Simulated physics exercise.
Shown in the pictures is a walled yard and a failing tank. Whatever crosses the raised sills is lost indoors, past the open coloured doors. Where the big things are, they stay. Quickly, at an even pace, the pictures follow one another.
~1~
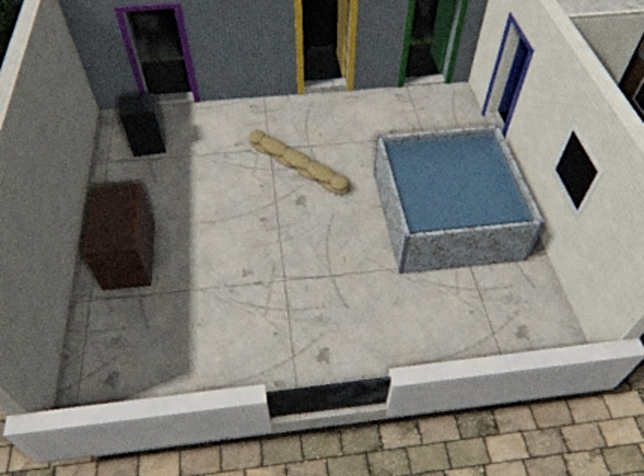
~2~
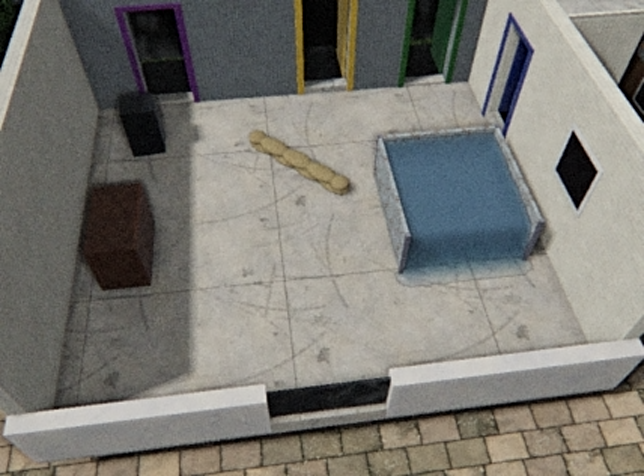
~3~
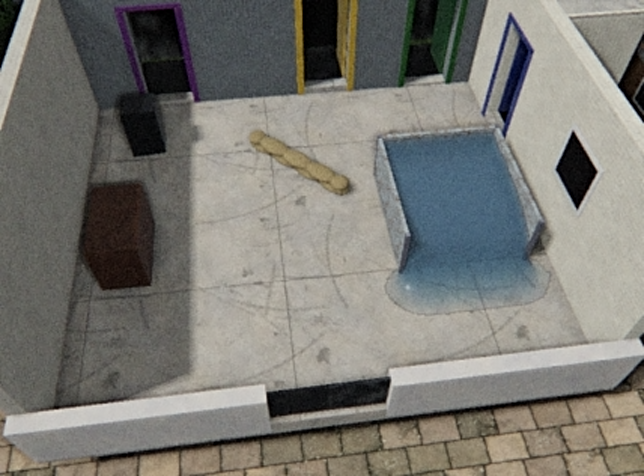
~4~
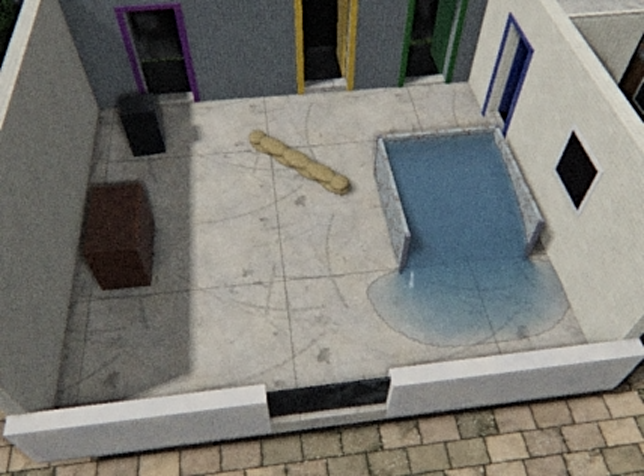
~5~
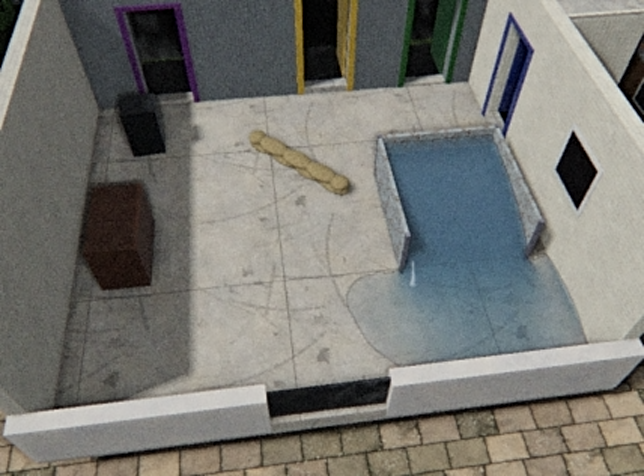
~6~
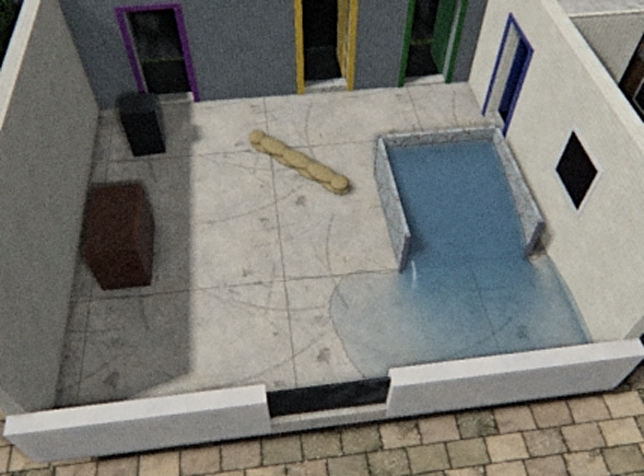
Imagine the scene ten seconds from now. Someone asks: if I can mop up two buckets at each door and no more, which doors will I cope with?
The purple door: You will cope; the yellow door: You will cope; the green door: Too much for you; the blue door: You will cope.
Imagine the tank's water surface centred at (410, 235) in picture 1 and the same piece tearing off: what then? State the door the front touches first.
One in blue.
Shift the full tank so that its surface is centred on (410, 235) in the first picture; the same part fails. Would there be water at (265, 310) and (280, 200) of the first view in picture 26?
The first spot is swamped, the second spared.
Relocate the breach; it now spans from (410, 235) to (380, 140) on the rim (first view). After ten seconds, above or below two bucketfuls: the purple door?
At the purple door, the flow beats the threshold.
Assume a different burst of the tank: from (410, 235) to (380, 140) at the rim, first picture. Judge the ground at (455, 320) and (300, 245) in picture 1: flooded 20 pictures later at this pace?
First place still bare, second place drenched.
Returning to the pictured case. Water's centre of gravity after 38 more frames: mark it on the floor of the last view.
(311, 259).
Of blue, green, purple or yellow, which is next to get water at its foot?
It's the one in blue.
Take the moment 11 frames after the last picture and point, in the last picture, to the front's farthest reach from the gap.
Front's tip: Near (93, 428).
A moment on, water covers 15 % of the floor; the purple door not reached, the yellow door not reached, the green door not reached, the blue door not reached.
Next, water covers 25 % of the floor; the purple door not reached, the yellow door not reached, the green door not reached, the blue door not reached.
Then, water covers 50 % of the floor; the purple door not reached, the yellow door not reached, the green door not reached, the blue door wet at the sill, nothing in.
Later, water covers 80 % of the floor; the purple door wet at the sill, nothing in, the yellow door wet at the sill, nothing in, the green door over two buckets in, the blue door wet at the sill, nothing in.
In the end, water covers 95 % of the floor; the purple door under two buckets in, the yellow door wet at the sill, nothing in, the green door far over two buckets in, the blue door wet at the sill, nothing in.
